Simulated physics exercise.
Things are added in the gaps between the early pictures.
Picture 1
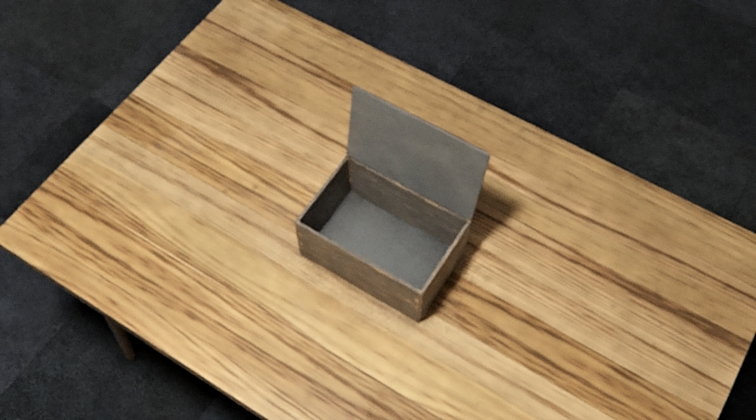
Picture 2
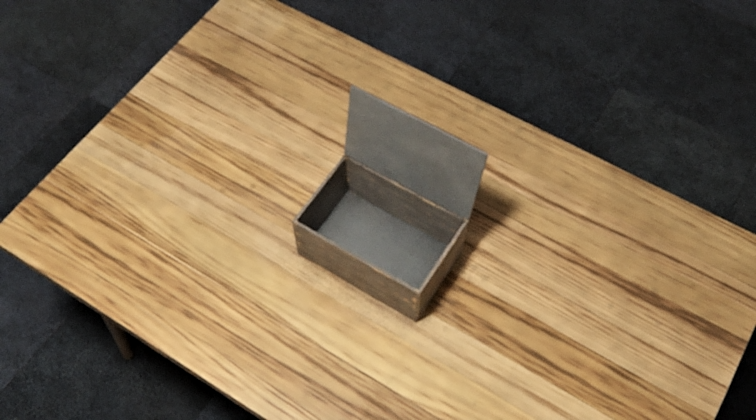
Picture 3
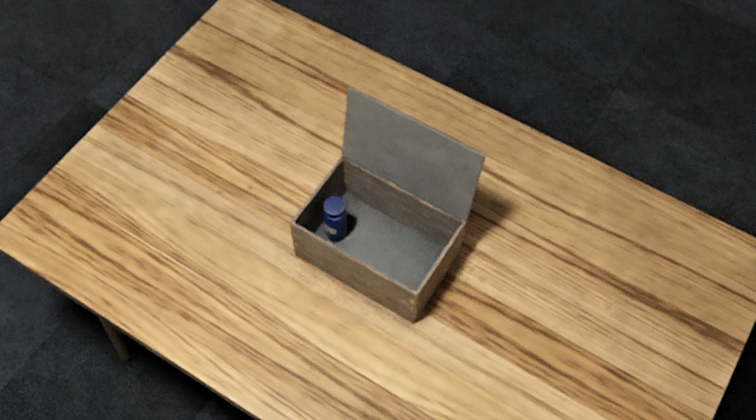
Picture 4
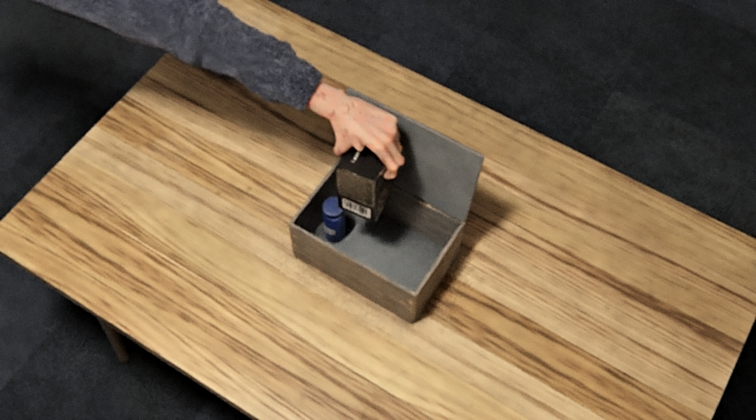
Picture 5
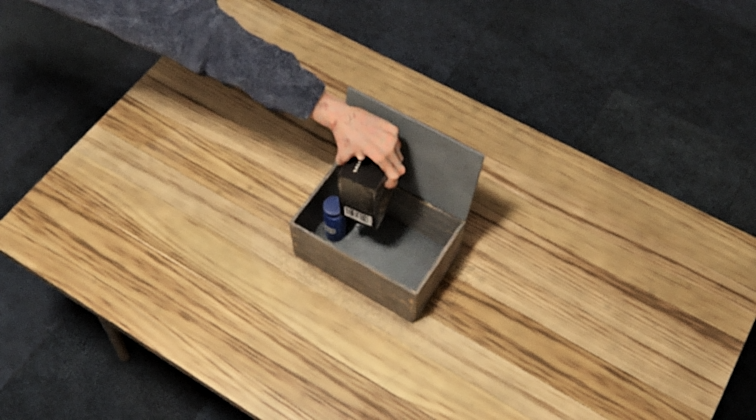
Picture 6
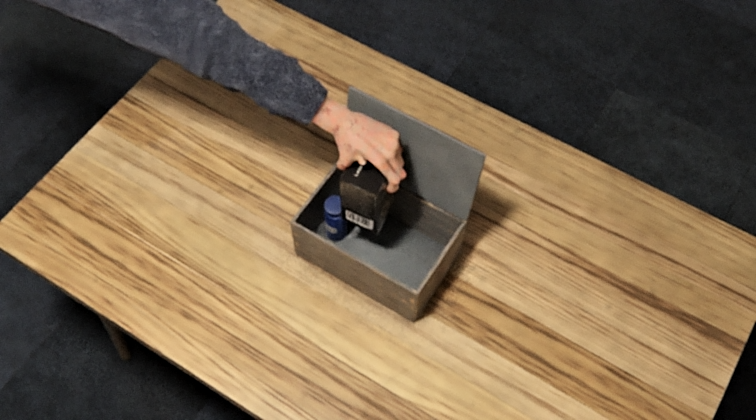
An open wooden box sat empty on a table until a blue container appeared inside, and then a hand reached in from the upper left and lowered a black carton in beside it.
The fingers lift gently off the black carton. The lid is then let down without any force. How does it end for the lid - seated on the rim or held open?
My guess is the lid stays open.
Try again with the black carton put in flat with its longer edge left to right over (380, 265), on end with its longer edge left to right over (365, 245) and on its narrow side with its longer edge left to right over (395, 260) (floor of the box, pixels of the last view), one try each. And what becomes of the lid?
In order: The lid fits down, then gets blocked, then fits down.
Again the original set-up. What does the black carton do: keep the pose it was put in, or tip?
It stays as placed.
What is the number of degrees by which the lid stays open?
Lid angle from rim - close to 35°.
Then, 0.90 s on from there, lid starting down; black carton shifted about its own width near (369, 220).
Then, 1.50 s on from there, lid 66° above the rim; black carton shifted about its own width near (369, 220).
In the end, lid 36° above the rim; moved from the start, black carton; blue shaker unmoved. At the end, from the last picture's camera, black carton near (369, 220).
